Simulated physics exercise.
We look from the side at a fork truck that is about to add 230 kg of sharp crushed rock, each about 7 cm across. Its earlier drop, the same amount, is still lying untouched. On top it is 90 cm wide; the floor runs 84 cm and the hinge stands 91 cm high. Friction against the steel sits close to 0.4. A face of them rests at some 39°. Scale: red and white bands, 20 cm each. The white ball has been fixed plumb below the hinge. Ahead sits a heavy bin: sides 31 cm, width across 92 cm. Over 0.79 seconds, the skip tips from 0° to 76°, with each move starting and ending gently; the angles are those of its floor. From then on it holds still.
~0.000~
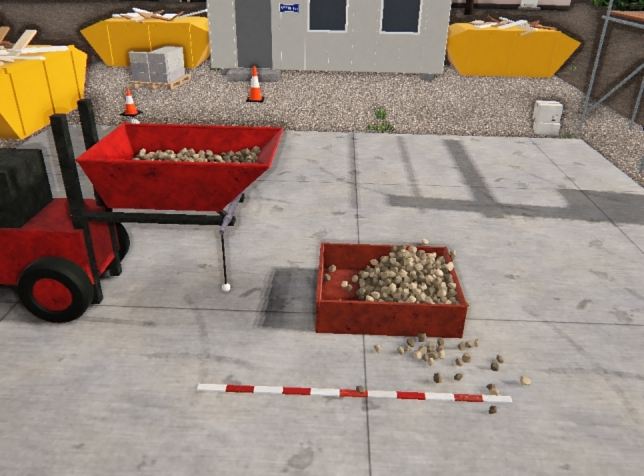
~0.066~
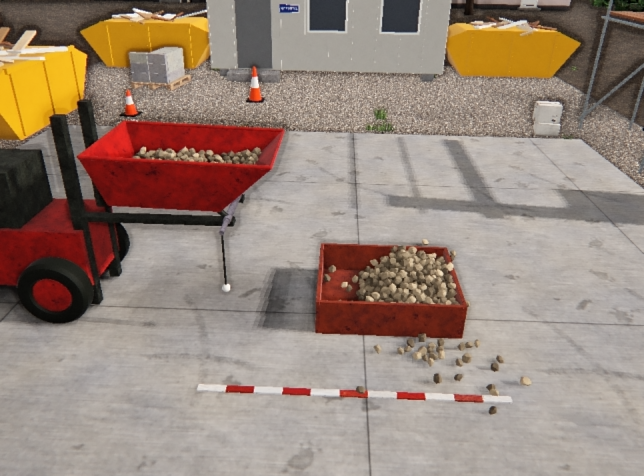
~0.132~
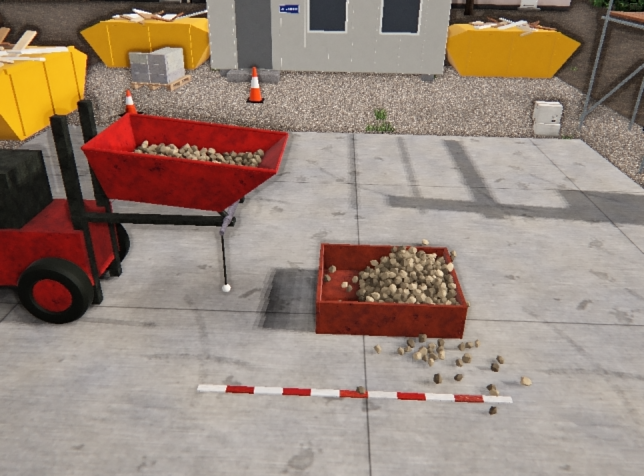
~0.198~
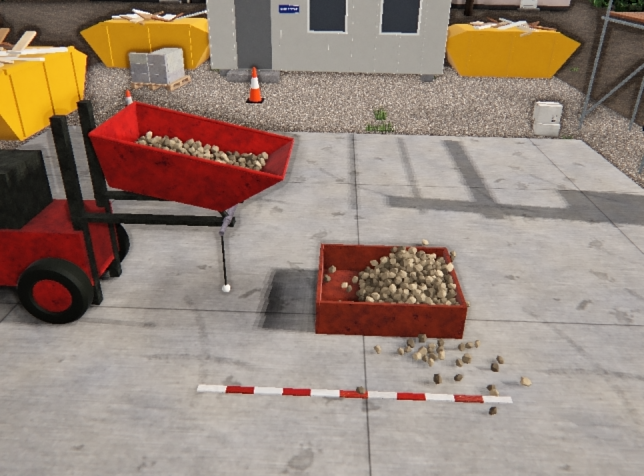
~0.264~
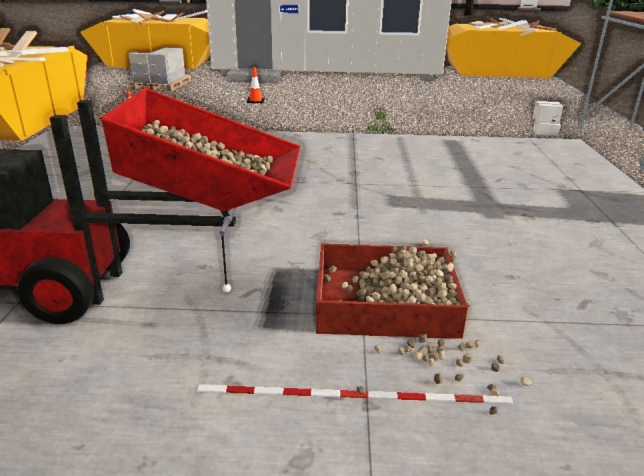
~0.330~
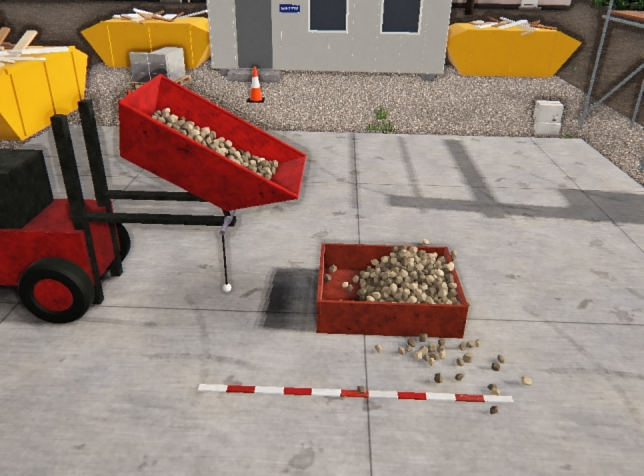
Red forklift on a concrete yard tilting its raised skip of stones steadily toward the right, beside a partly filled red bin.
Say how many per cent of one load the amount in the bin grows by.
It grows by about 90 %.
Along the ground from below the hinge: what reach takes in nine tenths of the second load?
I'd estimate about 130 cm.
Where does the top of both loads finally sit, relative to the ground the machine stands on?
The top ends about 42 cm above the ground.
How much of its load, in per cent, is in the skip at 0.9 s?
Roughly 95 per cent remains inside.
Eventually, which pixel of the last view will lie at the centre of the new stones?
Around (354, 281).
After 0.6 s the floor is at 64°; in per cent of one load, 100 in the skip, 92 in the bin, 8 beside or beyond the bin; the foremost stones are at (481, 325).
After 0.9 s the floor is at 76°; in per cent of one load, 93 in the skip, 5 short of the bin, 95 in the bin, 8 beside or beyond the bin; the foremost stones are at (481, 325).
After 1.2 s the floor is at 76°; in per cent of one load, 17 in the skip, 5 short of the bin, 163 in the bin, 15 beside or beyond the bin; the foremost stones are at (481, 325).
After 3.7 s the floor is at 76°; in per cent of one load, 0 in the skip, 1 short of the bin, 182 in the bin, 17 beside or beyond the bin; the foremost stones are at (480, 307). Net gain in the bin, 90.
